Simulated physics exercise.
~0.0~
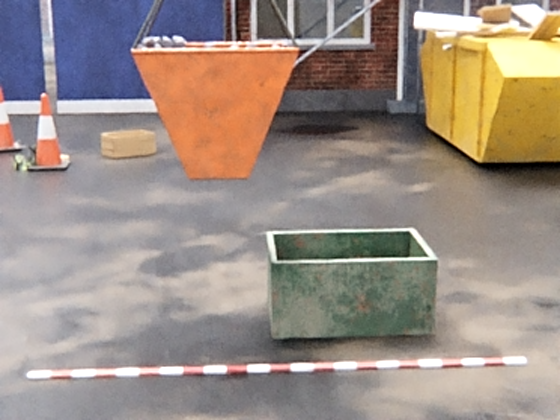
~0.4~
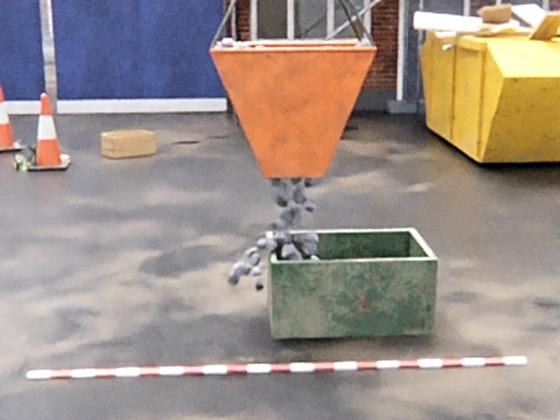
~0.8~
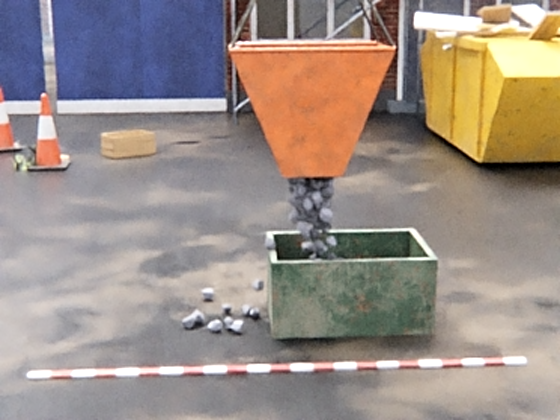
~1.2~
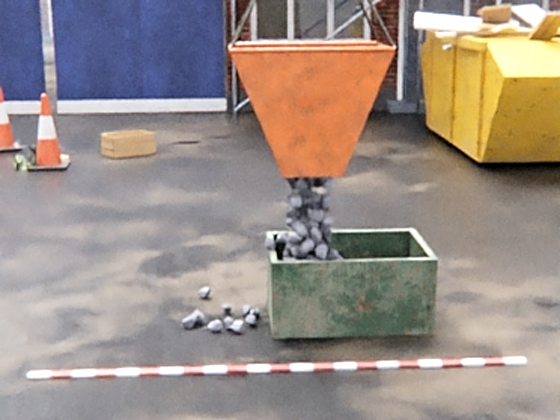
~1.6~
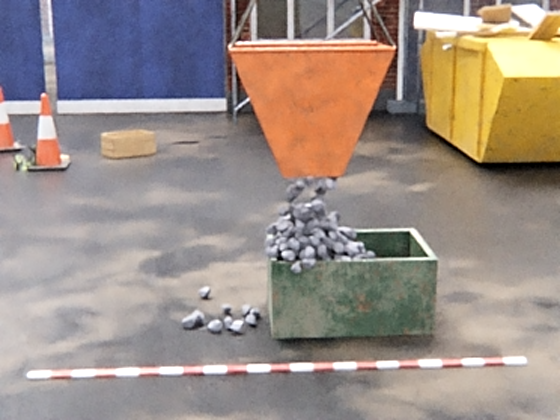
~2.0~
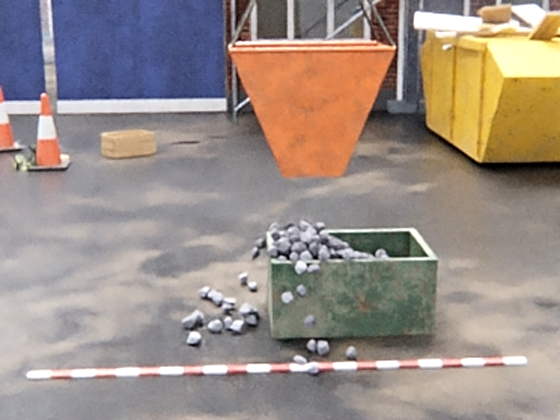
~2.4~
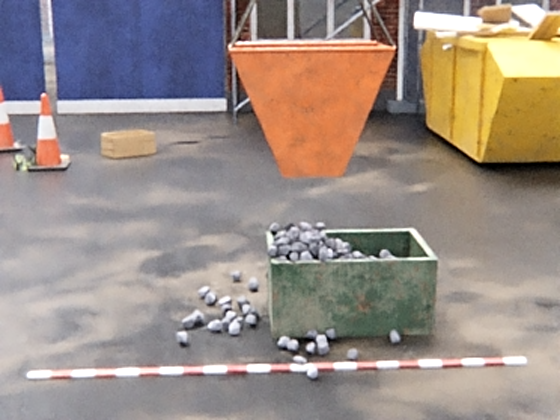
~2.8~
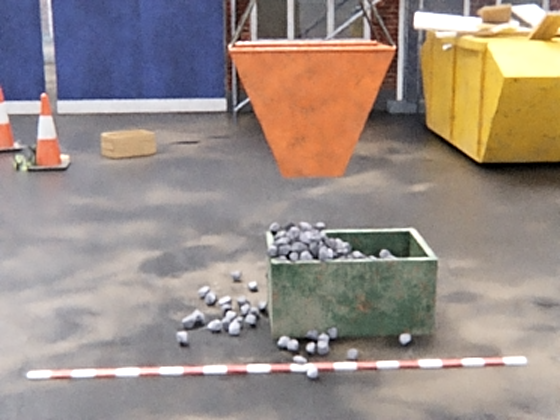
In a paved yard, an orange hopper moves right, dropping grey stones mostly into a green bin.
